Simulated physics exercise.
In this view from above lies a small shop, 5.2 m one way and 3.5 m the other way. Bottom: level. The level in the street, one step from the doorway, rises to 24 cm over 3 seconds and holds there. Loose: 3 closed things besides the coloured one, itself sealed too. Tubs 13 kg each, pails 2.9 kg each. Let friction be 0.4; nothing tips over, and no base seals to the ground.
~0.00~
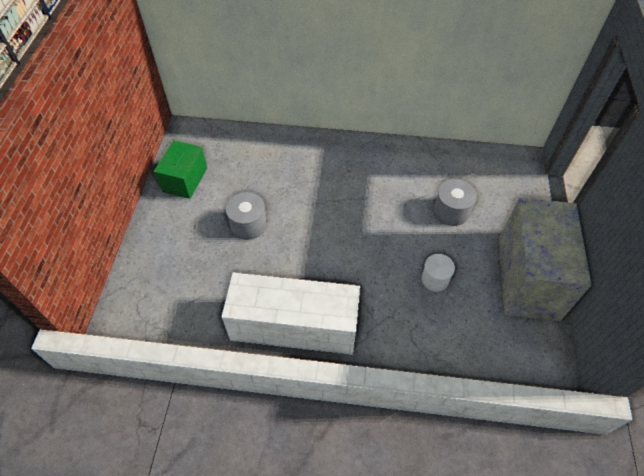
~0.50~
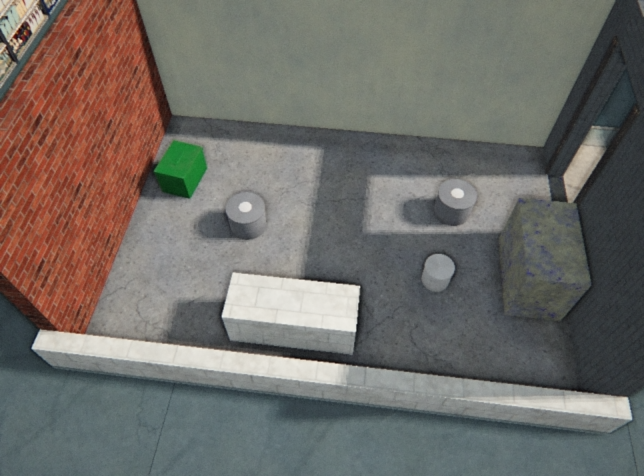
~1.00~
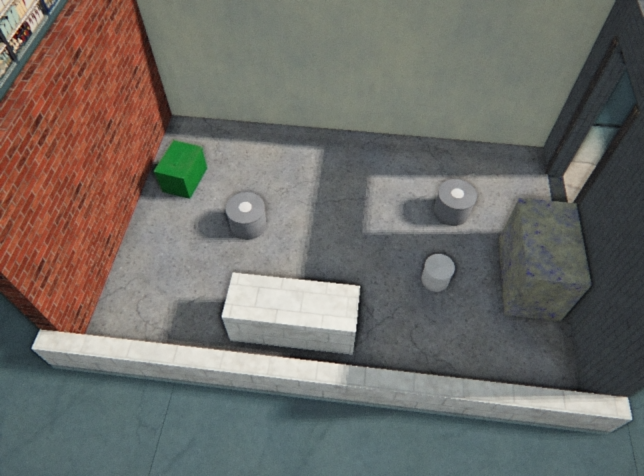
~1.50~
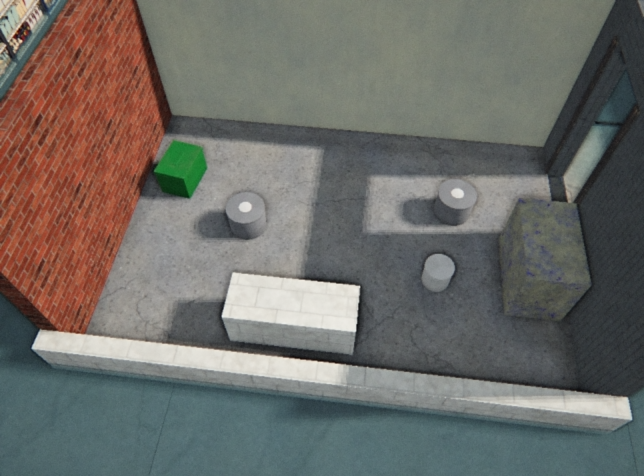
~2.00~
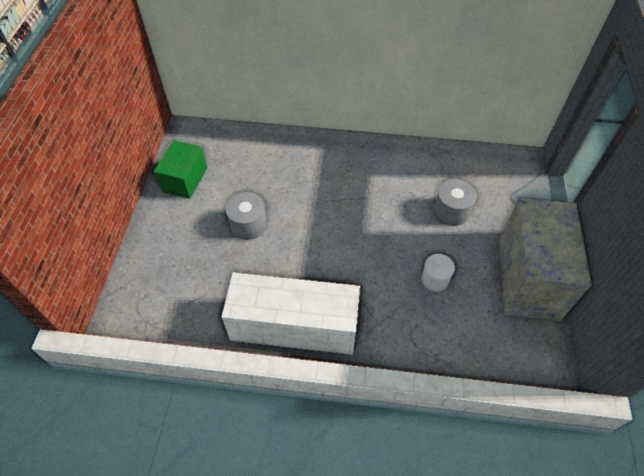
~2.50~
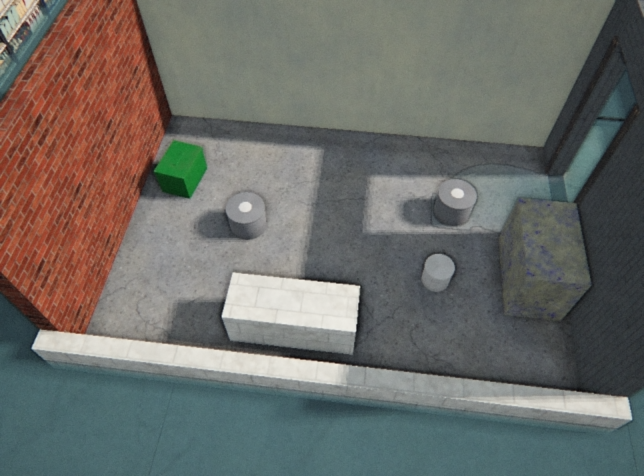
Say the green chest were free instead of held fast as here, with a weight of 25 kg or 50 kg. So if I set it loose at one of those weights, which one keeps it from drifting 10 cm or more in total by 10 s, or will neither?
You need the heavier weight.
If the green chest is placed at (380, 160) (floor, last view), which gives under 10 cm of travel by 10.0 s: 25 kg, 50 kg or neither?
It takes the larger.
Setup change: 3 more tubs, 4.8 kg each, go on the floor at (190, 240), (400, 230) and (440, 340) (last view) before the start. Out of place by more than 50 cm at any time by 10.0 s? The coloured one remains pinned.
In that order: Beyond it, beyond it, within it.
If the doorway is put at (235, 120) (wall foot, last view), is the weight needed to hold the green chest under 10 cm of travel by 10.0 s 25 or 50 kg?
Then only the heavier mass works.
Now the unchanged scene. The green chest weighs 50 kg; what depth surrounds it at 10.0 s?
Depth: Approx. 12 cm.
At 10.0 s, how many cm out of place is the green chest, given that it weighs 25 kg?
It would be some 120 cm from its spot.
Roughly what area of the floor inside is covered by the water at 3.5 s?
Roughly 4.0 m2.
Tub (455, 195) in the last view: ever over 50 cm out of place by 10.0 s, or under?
Beyond the mark.
After 3.5 s the green chest would be 0 cm from its start with 25 kg and 0 cm from its start with 50 kg; 0 cm of water round it then.
After 4.5 s the green chest would be 0 cm from its start with 25 kg and 0 cm from its start with 50 kg; 0 cm of water round it then.
After 7.0 s the green chest would be 0 cm from its start with 25 kg and 0 cm from its start with 50 kg; 8 cm of water round it then.
After 10.0 s the green chest would be 119 cm from its start with 25 kg and 0 cm from its start with 50 kg; 12 cm of water round it then.
